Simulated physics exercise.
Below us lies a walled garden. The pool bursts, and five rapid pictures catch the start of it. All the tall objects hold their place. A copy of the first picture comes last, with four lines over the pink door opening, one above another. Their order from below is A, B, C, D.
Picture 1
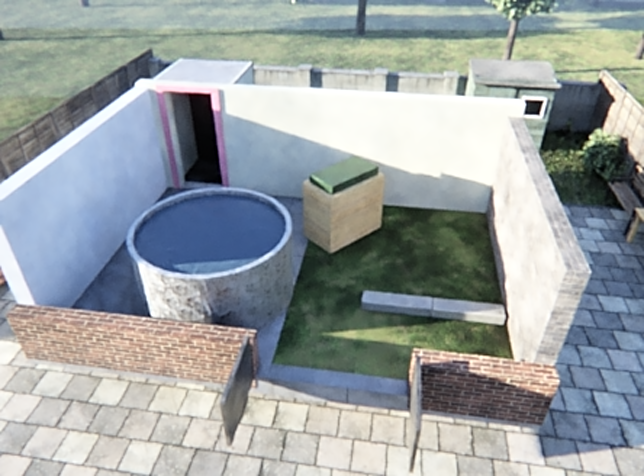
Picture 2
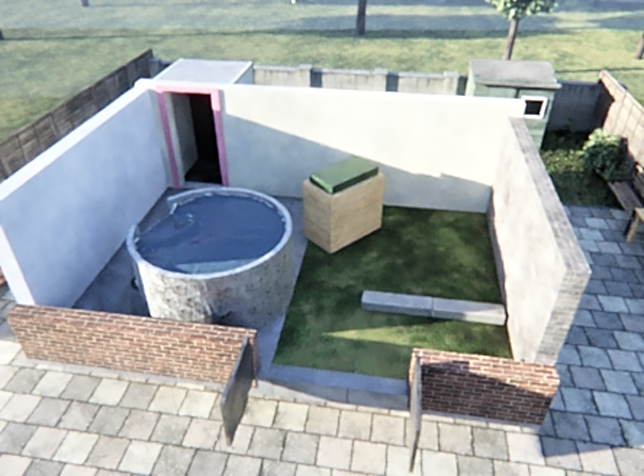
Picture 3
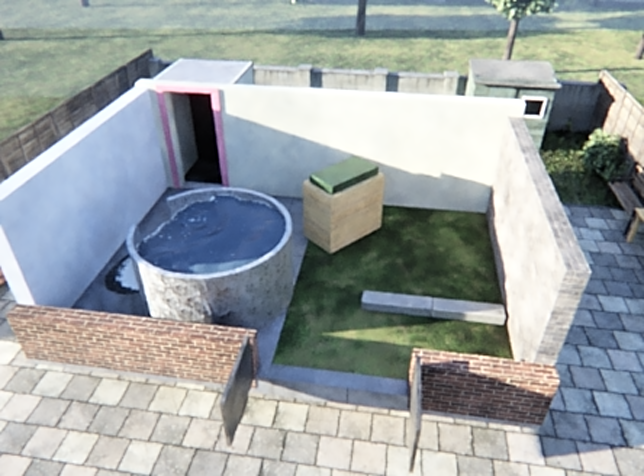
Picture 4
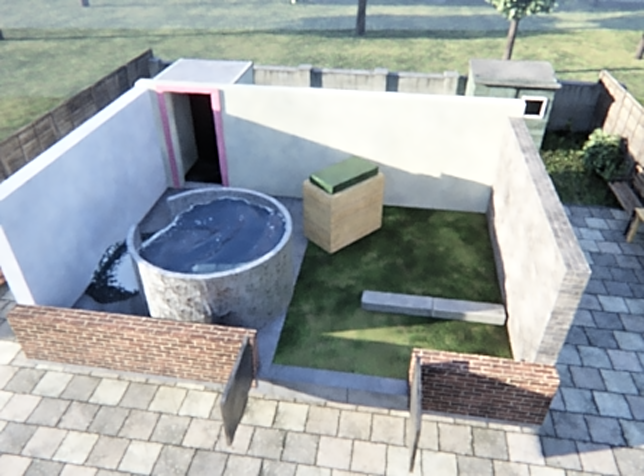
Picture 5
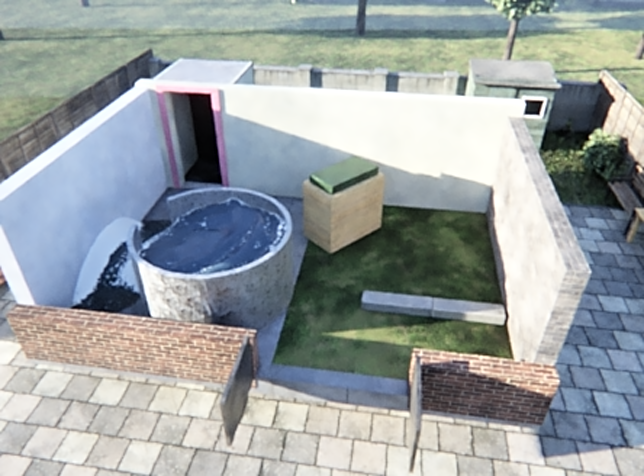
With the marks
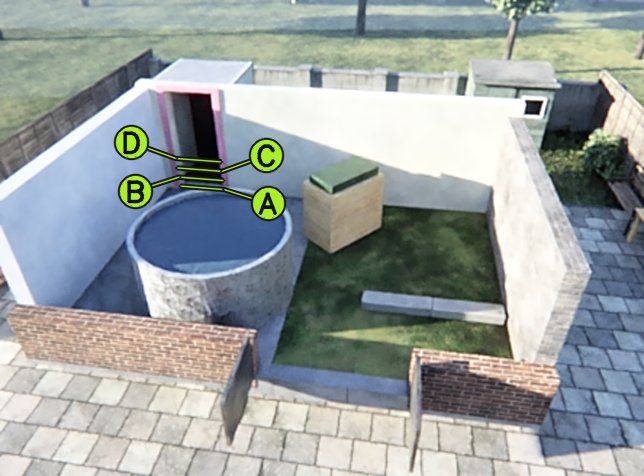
The clip opens on a walled garden with a pink doorway, a patch of grass and a round stone pool of still water. The pool's surface begins to ripple and churn, then a small patch of water appears on the ground to its left and spreads toward the white wall.
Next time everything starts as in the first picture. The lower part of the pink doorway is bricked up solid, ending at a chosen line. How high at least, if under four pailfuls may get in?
Go for C.
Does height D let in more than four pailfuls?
No, not at all.
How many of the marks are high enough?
Two of the four.
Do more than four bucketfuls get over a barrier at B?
Yes.
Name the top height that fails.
Here it is height B.
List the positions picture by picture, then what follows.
Water in the pool at rest, its middle at (212, 232); foot of the pink doorway at (202, 190); open gate at (334, 336), in the first frame.
Front seen at (141, 285), 1 % of the ground wet, in the second frame.
Front seen at (111, 277), 4 % of the ground wet, in the third frame.
Front seen at (125, 240), 7 % of the ground wet, in the fourth frame.
Front seen at (139, 222), 10 % of the ground wet, in the fifth frame.
On the marked copy, A at (202, 187); B at (201, 178); C at (199, 169); D at (198, 160); from the bottom up A, B, C, D.
With A, dozens of bucketfuls pour in.
With B, some 25 bucketfuls get in.
With C, a bucket or two gets in.
With D, nothing gets over.
